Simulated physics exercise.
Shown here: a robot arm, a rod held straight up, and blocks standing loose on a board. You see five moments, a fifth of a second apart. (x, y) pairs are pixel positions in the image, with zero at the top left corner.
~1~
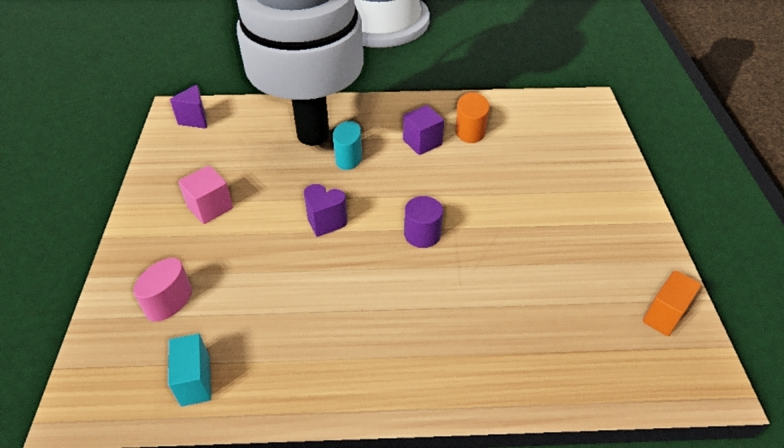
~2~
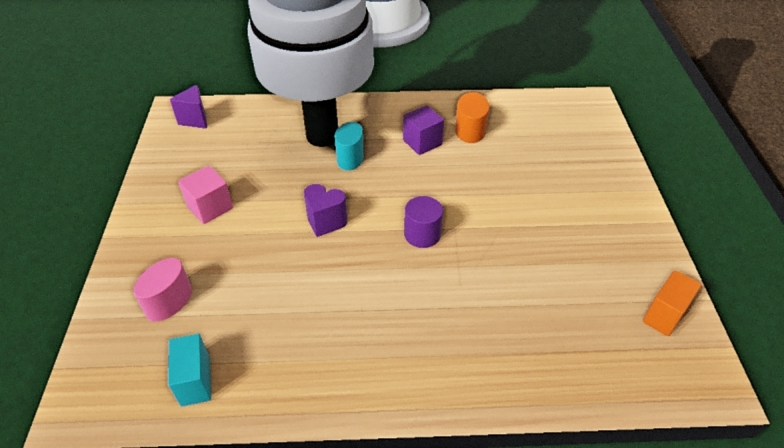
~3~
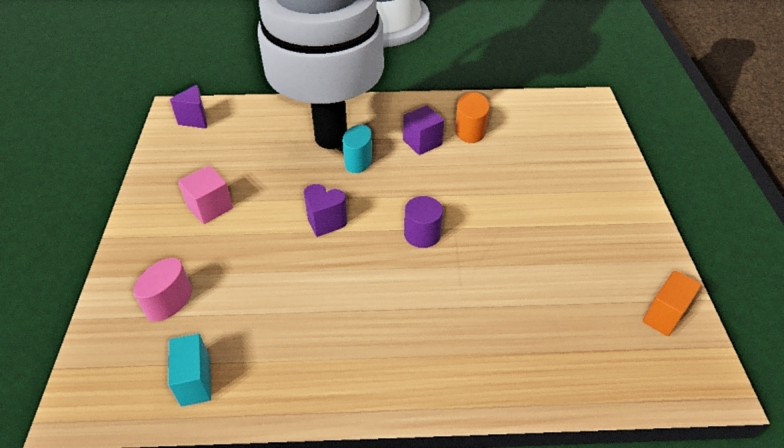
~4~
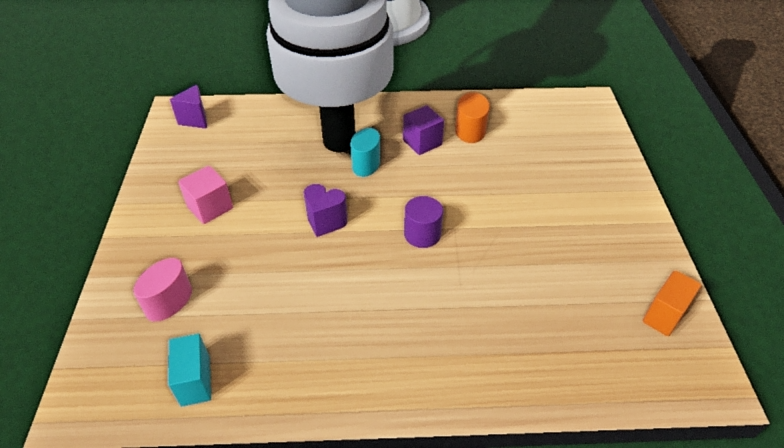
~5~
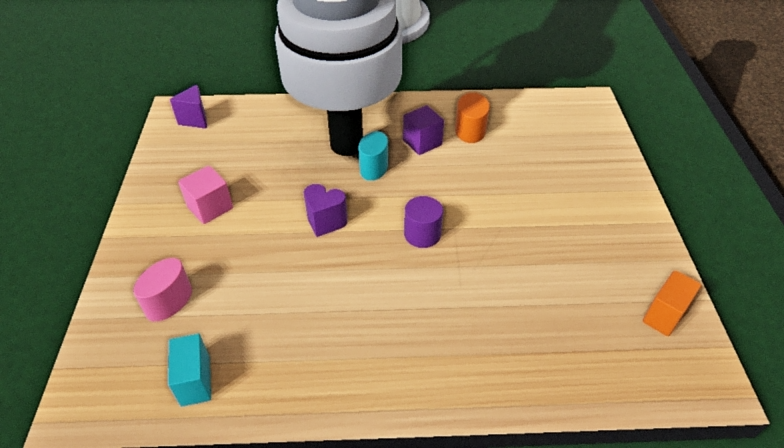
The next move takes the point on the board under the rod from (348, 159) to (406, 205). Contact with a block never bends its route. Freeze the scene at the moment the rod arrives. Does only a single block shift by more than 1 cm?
The answer is yes.
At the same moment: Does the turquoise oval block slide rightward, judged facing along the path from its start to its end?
I'd say no.
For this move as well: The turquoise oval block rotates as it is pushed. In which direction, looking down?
It goes round opposite to clock hands.
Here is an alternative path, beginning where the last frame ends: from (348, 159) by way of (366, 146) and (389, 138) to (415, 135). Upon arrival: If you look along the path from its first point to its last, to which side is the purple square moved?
To the right.
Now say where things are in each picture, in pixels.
In the first picture, tip of the rod (314, 137), middles of tops, turquoise oval block (347, 132), purple round block (424, 209).
In the second picture, rod (323, 138), turquoise oval block (349, 133).
In the third picture, rod (332, 140), turquoise oval block (357, 136).
In the fourth picture, rod (340, 143), turquoise oval block (365, 139).
In the fifth picture, rod (347, 147), turquoise oval block (373, 143), purple round block (424, 209).
On the path given first. Halfway along, rod (376, 169); turquoise oval block (408, 159), turned 40° anticlockwise.
At the end, rod (407, 193); turquoise oval block (435, 167), turned 80° anticlockwise; purple round block unmoved.
